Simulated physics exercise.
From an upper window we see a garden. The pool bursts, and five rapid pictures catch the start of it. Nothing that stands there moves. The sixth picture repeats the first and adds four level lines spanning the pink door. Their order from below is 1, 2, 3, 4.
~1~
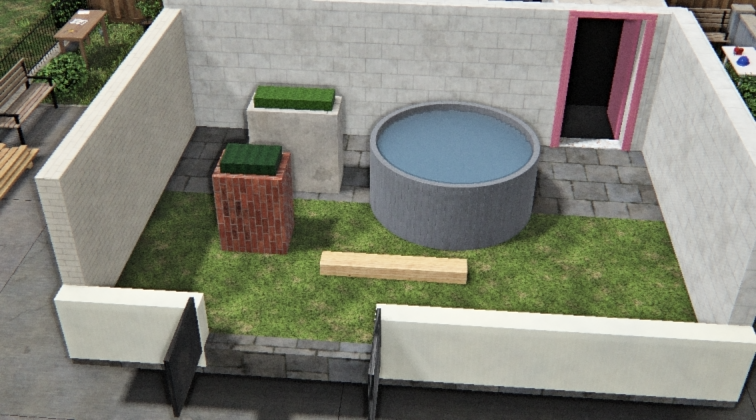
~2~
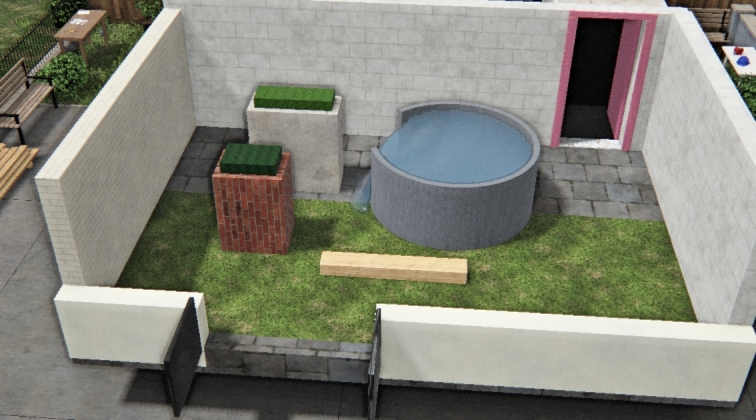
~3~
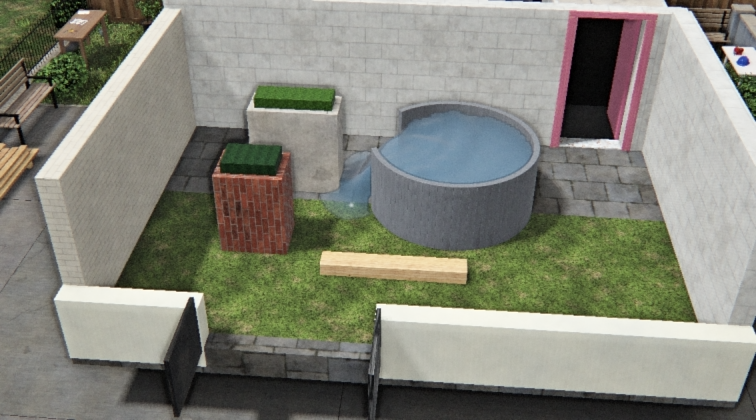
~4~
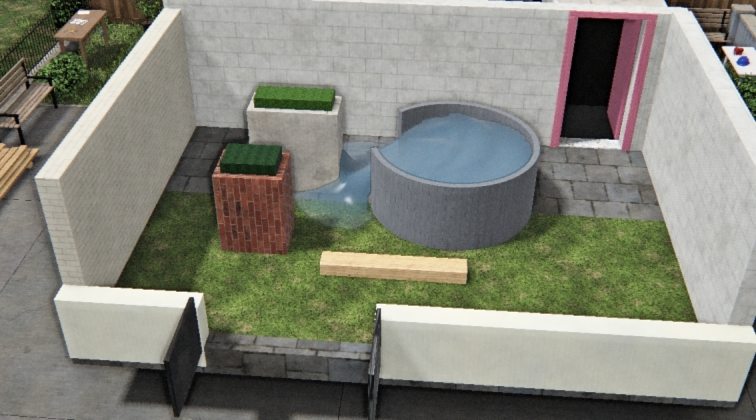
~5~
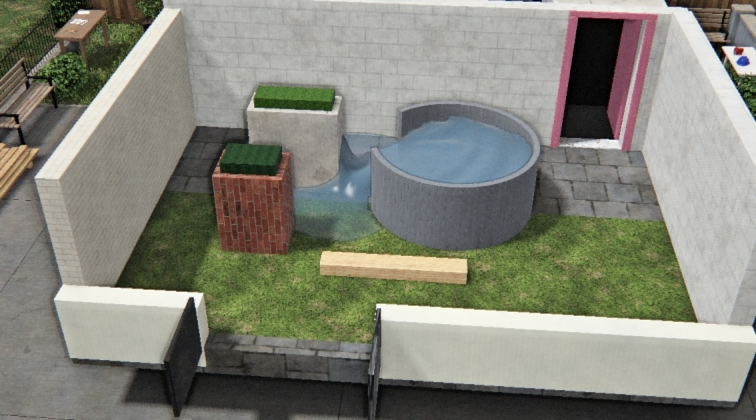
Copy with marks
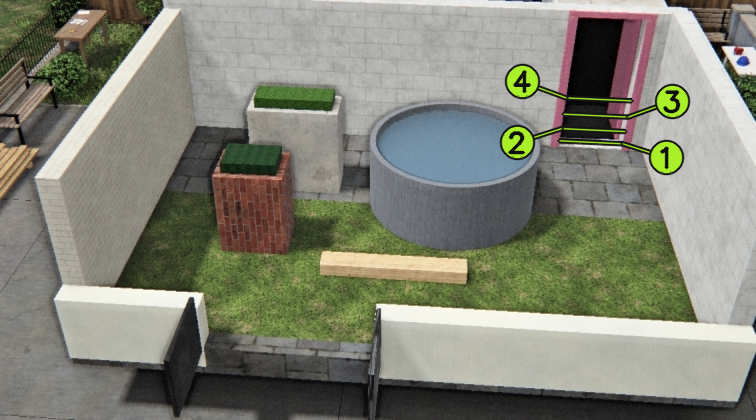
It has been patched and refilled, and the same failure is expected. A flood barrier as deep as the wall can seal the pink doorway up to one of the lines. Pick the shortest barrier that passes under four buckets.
1 is the one.
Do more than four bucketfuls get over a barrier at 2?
No.
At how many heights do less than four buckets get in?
All of them.
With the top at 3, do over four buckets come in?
No.
On the marked copy, 1 at (591, 142); 2 at (593, 130); 3 at (595, 115); 4 at (598, 99); from the bottom up 1, 2, 3, 4.
With 1, nothing gets over.
With 2, nothing gets over.
With 3, nothing gets over.
With 4, nothing gets over.
